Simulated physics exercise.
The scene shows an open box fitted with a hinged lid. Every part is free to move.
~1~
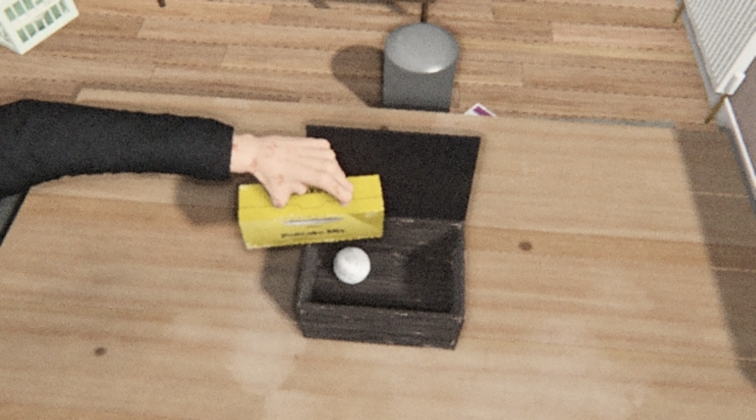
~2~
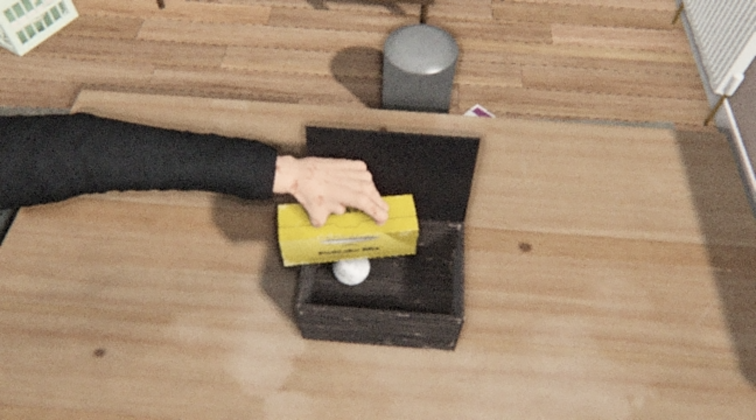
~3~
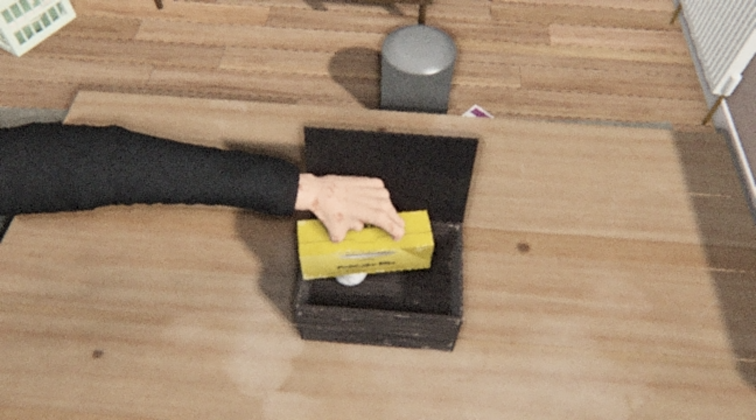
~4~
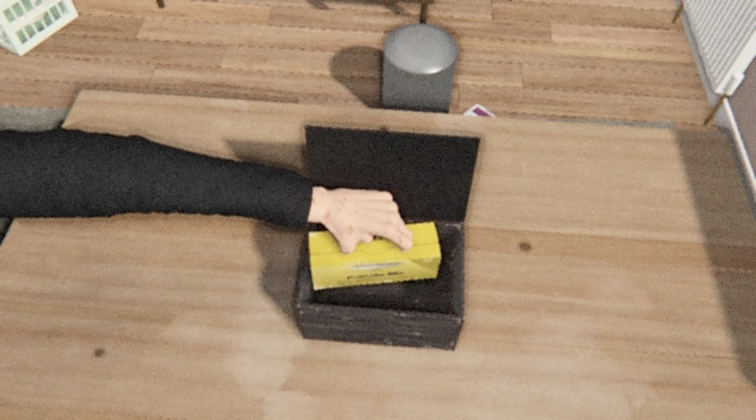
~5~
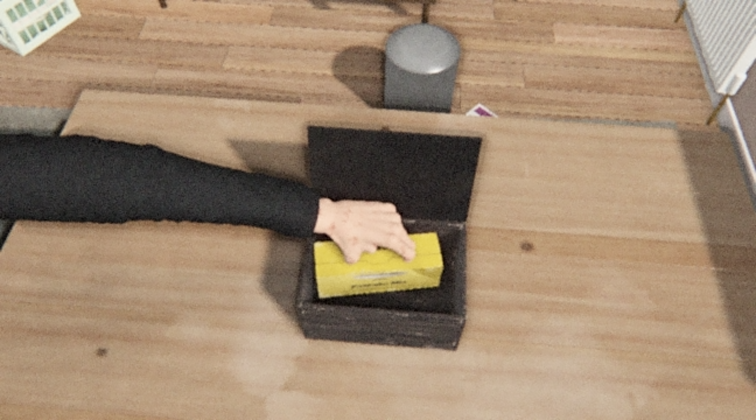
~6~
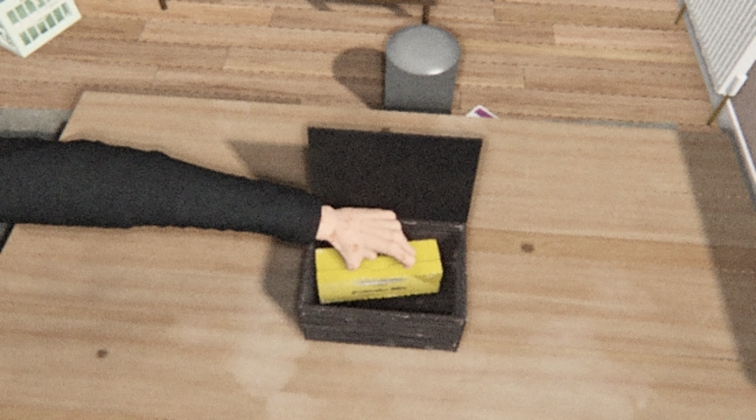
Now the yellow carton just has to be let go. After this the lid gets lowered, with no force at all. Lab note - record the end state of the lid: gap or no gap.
End state: No gap.
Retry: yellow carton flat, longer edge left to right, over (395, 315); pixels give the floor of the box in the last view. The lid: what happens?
That way the lid ends up fully closed.
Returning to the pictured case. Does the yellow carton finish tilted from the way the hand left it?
By the end it has kept its angle.
Then, 1.20 s later than the last frame, lid starting down; yellow carton moved a little near (376, 297); white ball moved a little.
Then, 1.90 s later than the last frame, lid 40° above the rim; yellow carton moved a little near (376, 297); white ball moved a little.
When it is over, lid shut; moved from the start, yellow carton; white ball as before. End places, in pixels of the last picture, yellow carton near (376, 297).
